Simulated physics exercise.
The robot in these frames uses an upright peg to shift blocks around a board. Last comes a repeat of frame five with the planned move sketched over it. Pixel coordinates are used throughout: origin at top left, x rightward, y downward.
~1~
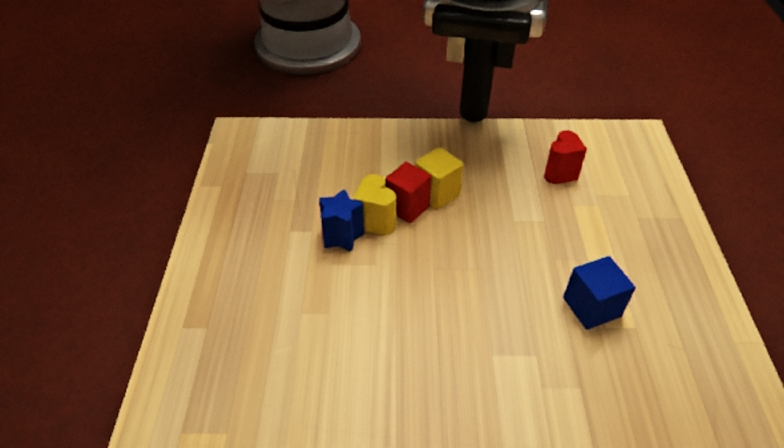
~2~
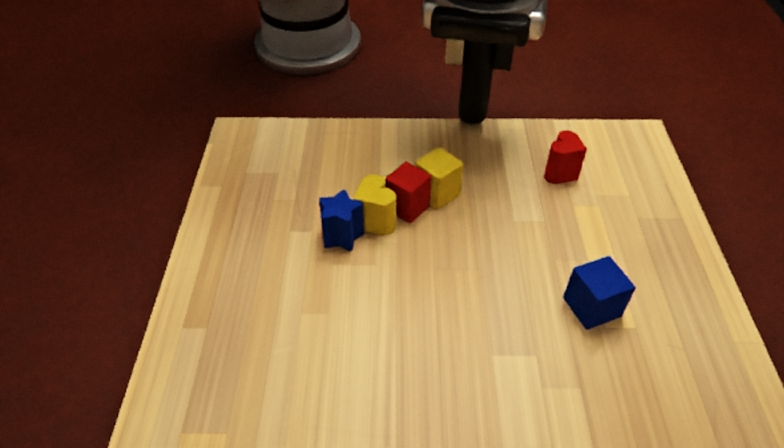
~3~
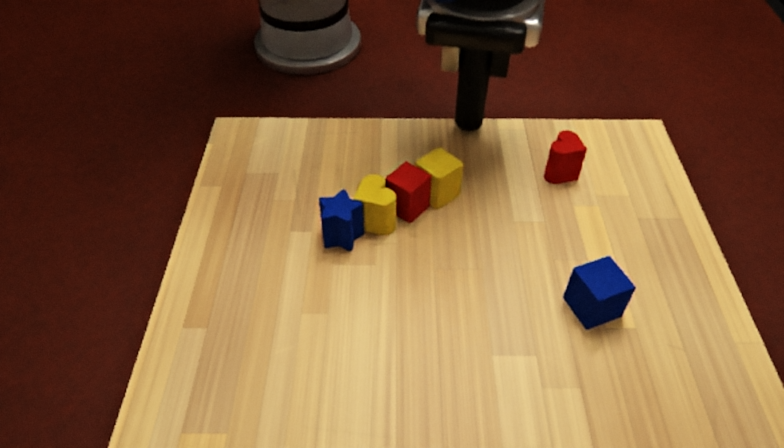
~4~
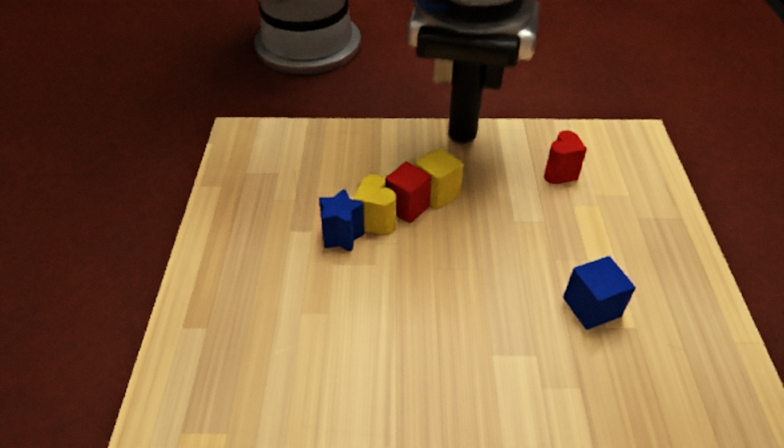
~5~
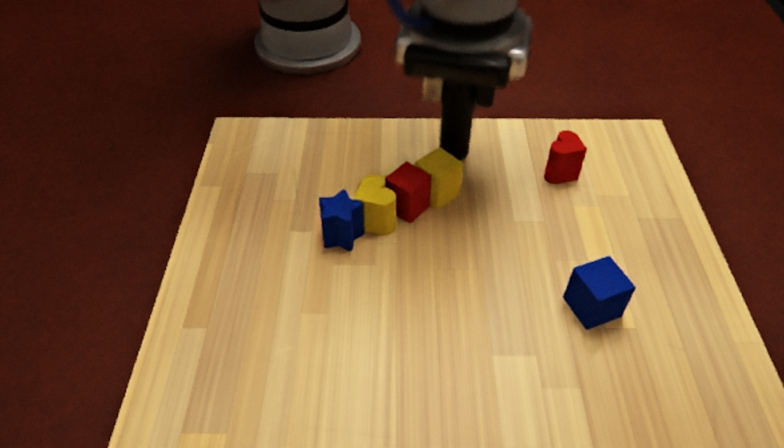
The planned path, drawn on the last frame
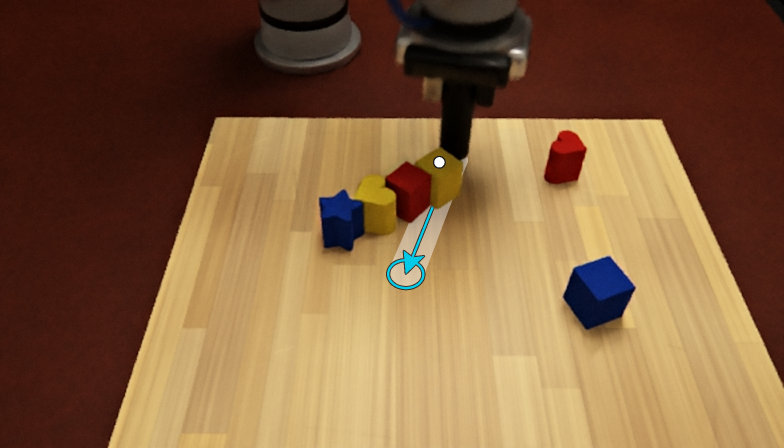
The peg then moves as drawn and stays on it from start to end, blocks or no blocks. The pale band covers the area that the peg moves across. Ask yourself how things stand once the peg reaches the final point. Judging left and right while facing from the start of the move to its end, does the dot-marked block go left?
Short answer: Yes.
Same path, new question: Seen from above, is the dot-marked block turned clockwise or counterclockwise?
Short answer: Counterclockwise.
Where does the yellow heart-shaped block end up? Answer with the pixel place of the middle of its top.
If I read the scene right, the answer is (352, 196).
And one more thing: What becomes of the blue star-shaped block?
It leaves its spot.
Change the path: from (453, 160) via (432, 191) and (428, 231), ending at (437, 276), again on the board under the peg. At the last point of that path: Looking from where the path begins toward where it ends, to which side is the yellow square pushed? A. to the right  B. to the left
Correct choice: B.
Drawn move, from (453, 160) directly to (406, 274); the dot is on the yellow square.
What follows on the original path. One third of the way, peg at (439, 187); blue star-shaped block at (329, 210); yellow heart-shaped block at (362, 196), turned 15° clockwise; red square at (397, 196), turned 40° clockwise; yellow square at (436, 187), turned 30° anticlockwise.
Two thirds of the way, peg at (423, 225); blue star-shaped block at (323, 211); yellow heart-shaped block at (355, 197), turned 30° clockwise; red square at (389, 202), turned 55° clockwise; yellow square at (439, 226), turned 75° anticlockwise.
At the end, peg at (406, 267); blue star-shaped block at (320, 212); yellow heart-shaped block at (352, 196), turned 40° clockwise; red square at (385, 206), turned 65° clockwise; yellow square at (448, 246), turned 115° anticlockwise.
